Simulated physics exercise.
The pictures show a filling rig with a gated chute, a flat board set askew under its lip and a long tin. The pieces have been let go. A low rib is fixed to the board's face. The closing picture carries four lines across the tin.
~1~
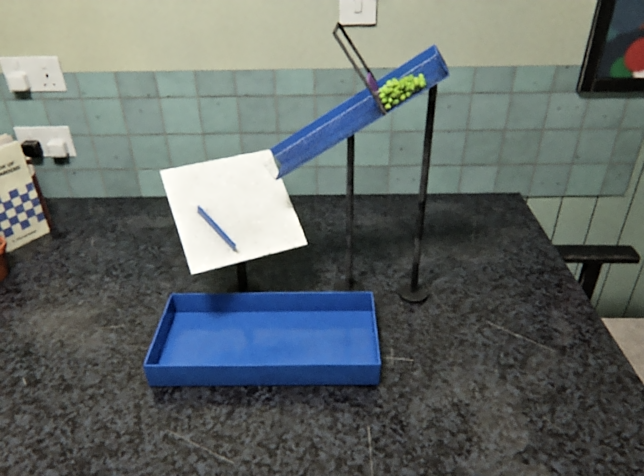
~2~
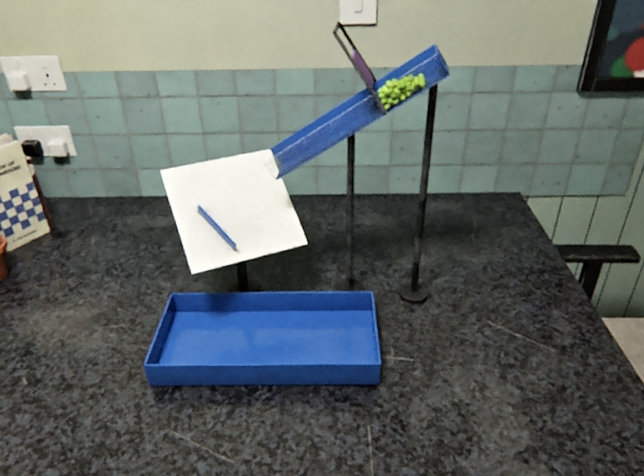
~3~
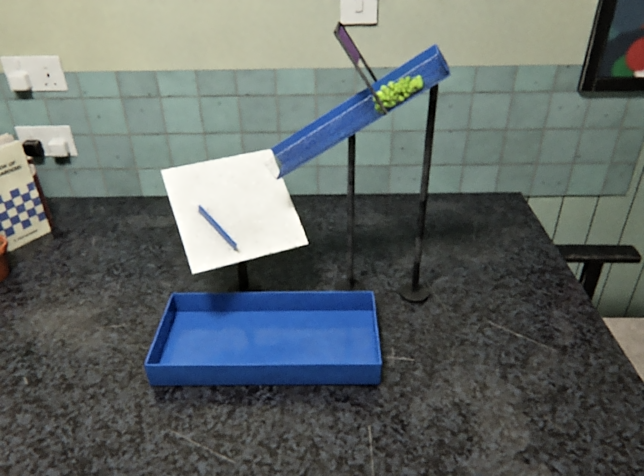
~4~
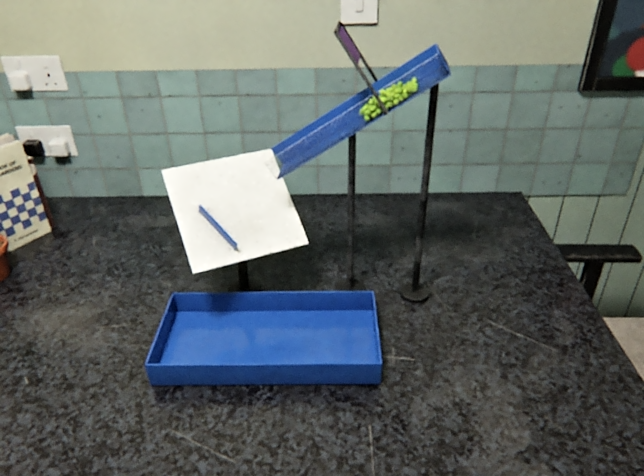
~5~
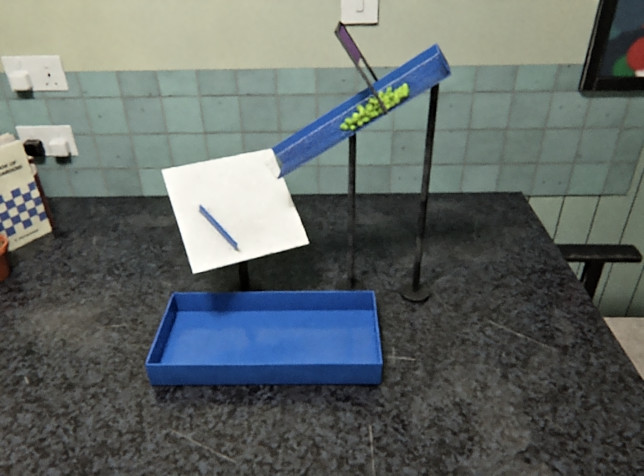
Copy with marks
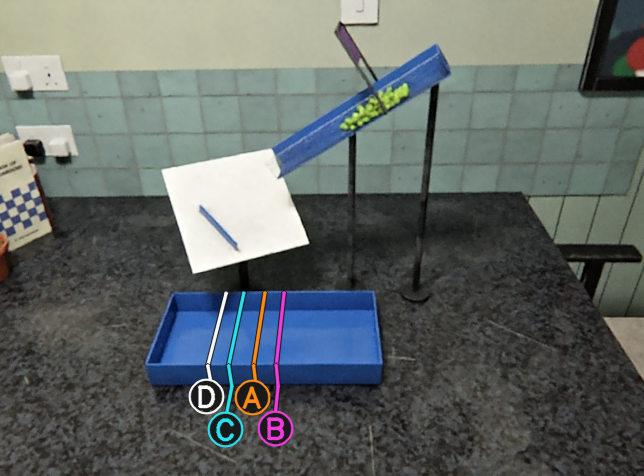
Bright green peas slide down a sloping blue chute on a dark speckled worktop, seen from a fixed, slightly raised view facing a wall of pale teal tiles. The chute rests on thin black stands above a tilted white board with a blue rib, with an empty blue tray in front. The dark gate swings up, and the bunched peas slip beneath it, stretching out down the chute towards the left.
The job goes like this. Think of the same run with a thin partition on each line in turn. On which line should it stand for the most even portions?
It is B.
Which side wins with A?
Right.
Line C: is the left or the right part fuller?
Right.
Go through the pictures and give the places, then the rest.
In the first frame, load behind the gate at (398, 92), dried peas; lip of the chute at (279, 173), sloping gently.
In the second frame, middle of the board at (234, 207), tilted fairly steeply; middle of its low edge at (252, 258); of its high edge at (217, 159).
In the third frame, front corners of the tin at (145, 365) and (381, 364), empty; front of the load at (378, 106).
In the fourth frame, middle of the load at (387, 102); its front at (362, 112), about a quarter of the way to the lip; rib from (200, 205) to (237, 245).
In the fifth frame, middle of the load at (377, 108); its front at (343, 127), about a third of the way to the lip.
On the marked copy, line A crosses the front rim at (253, 364); line B crosses the front rim at (276, 364); line C crosses the front rim at (228, 364); line D crosses the front rim at (207, 364).
With A, of what is caught, a small part on the left of the divider, most on the right.
With B, of what is caught, about two thirds on the left of the divider, about a third on the right.
With C, of what is caught, a small part on the left of the divider, nearly all on the right.
With D, of what is caught, a small part on the left of the divider, nearly all on the right.
